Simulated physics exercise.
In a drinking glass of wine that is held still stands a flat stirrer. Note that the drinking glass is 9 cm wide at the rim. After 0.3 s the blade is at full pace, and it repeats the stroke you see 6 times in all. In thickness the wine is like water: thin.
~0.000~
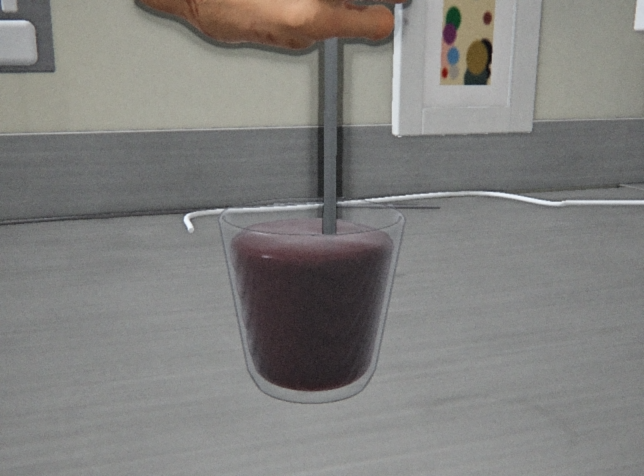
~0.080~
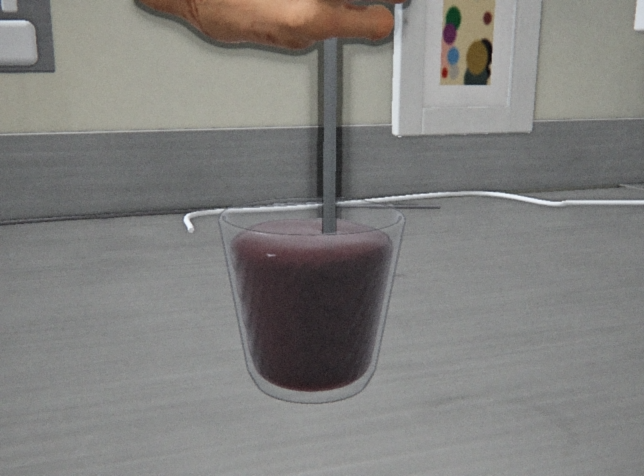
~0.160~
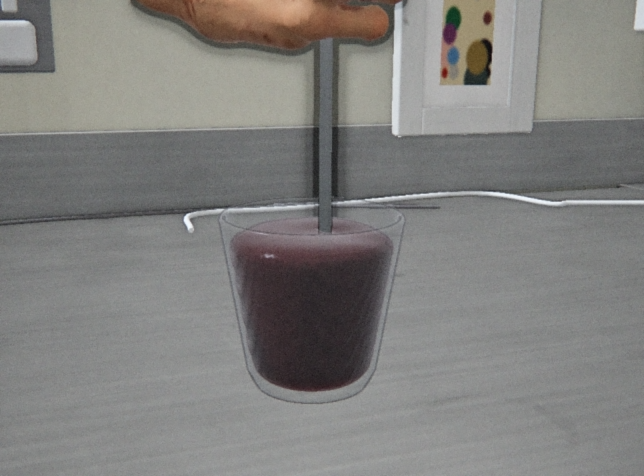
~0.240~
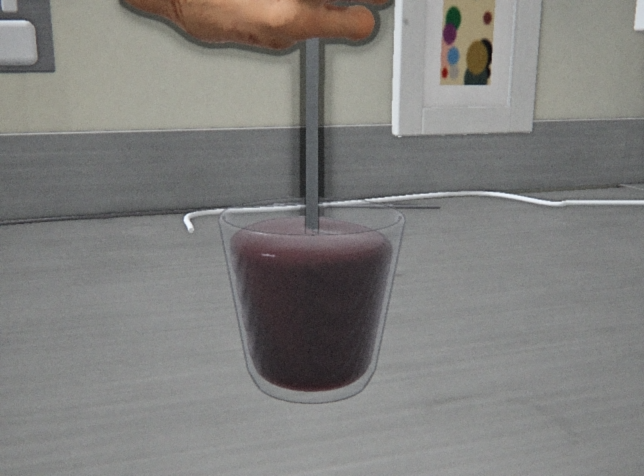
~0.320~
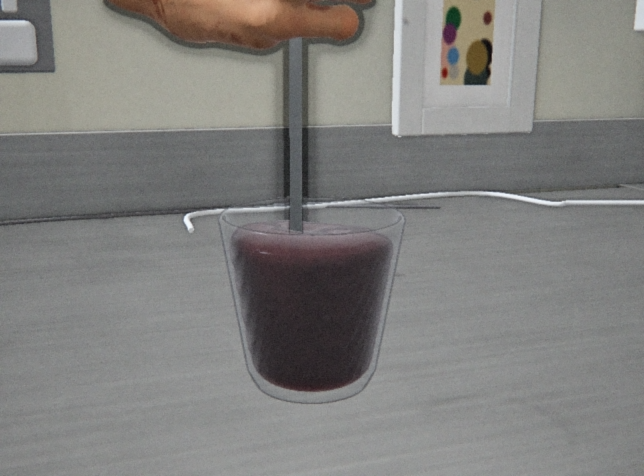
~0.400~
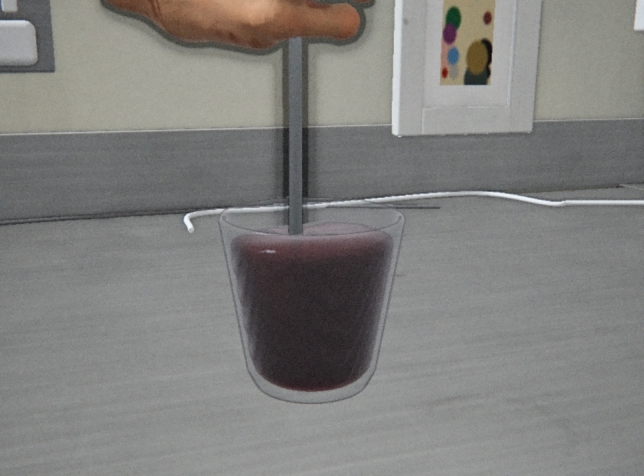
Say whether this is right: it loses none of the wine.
Nothing gets out.
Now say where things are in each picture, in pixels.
The stem is at (331, 87); the wine meets the walls at (230, 241) and (388, 231); the rim runs from (222, 225) to (395, 214), in the first picture.
The stem is at (330, 87); the wine meets the walls at (230, 242) and (388, 231), in the second picture.
The stem is at (326, 87); the wine meets the walls at (230, 242) and (388, 232), in the third picture.
The stem is at (312, 87); the wine meets the walls at (231, 241) and (387, 232), in the fourth picture.
The stem is at (296, 87); the wine meets the walls at (230, 239) and (387, 232), in the fifth picture.
The stem is at (295, 88); the wine meets the walls at (231, 239) and (388, 229), in the sixth picture.
By 1.09 s 0 ml is over the rim.
By 1.78 s 0 ml is over the rim.
By 2.47 s 0 ml is over the rim.
By 3.16 s 0 ml is over the rim.
At rest 0 ml is over the rim.
